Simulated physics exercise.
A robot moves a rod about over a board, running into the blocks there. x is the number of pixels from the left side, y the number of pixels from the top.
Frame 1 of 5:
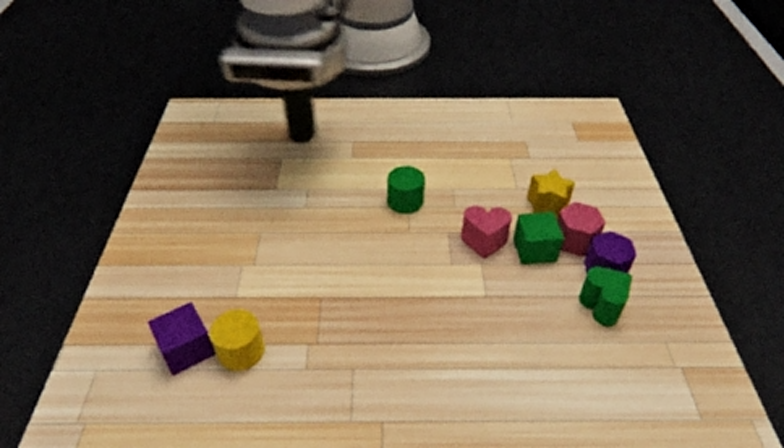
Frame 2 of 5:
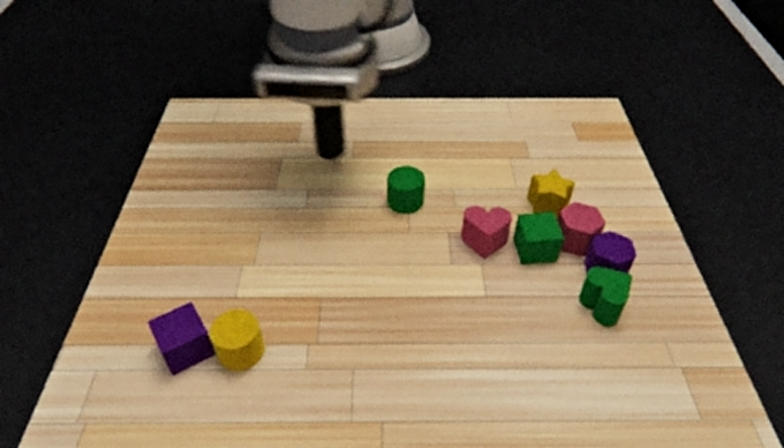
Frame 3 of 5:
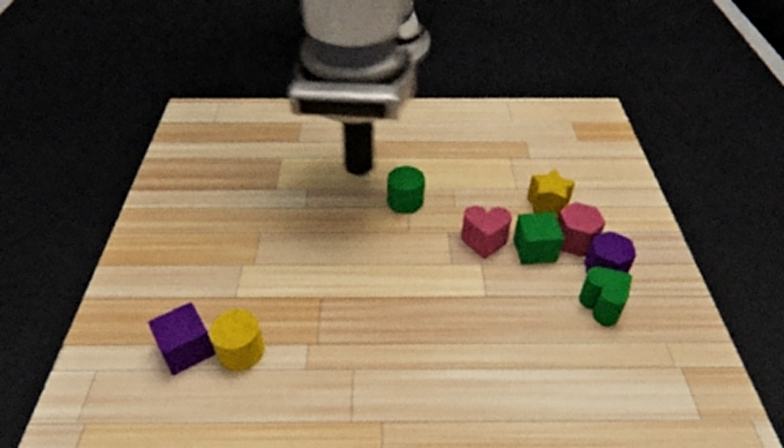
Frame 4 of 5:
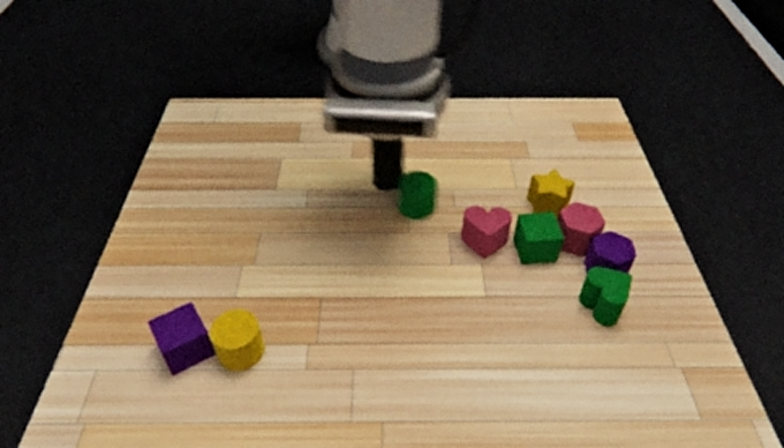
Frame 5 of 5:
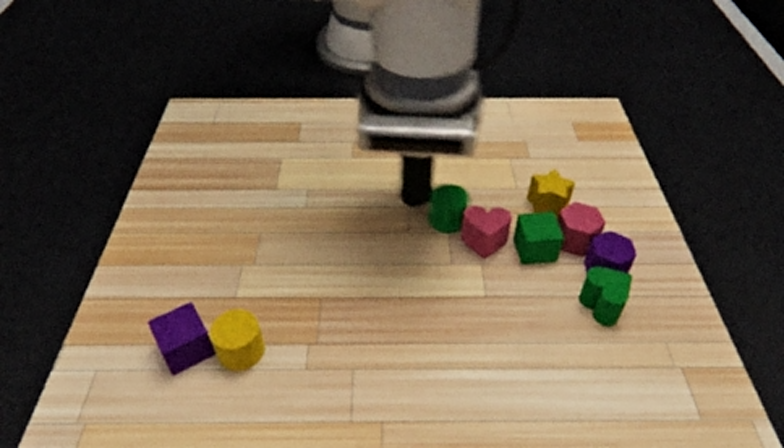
A robot arm moves its rod right and pushes the green cylinder toward the pink heart.
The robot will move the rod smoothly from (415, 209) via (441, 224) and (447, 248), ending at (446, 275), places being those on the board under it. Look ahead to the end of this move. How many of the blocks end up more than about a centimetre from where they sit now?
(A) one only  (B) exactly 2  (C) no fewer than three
B.
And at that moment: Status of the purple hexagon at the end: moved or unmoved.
It stays put.
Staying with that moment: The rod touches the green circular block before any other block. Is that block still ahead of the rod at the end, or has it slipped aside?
I think the rod loses the green circular block somewhere along the way.
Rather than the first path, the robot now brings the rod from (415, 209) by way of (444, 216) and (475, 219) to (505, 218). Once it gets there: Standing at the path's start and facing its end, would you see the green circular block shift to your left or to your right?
It is pushed towards the right-hand side.
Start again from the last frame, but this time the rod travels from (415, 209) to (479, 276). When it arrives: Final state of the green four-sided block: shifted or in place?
That one moves away.
On the path given first. Halfway along, rod at (448, 223); green circular block at (486, 215); pink heart-shaped block at (510, 237), turned 40° anticlockwise; green four-sided block at (548, 227).
At the end, rod at (447, 262); green circular block at (487, 216); pink heart-shaped block at (511, 238), turned 40° anticlockwise; green four-sided block at (548, 227); purple hexagon not moved.
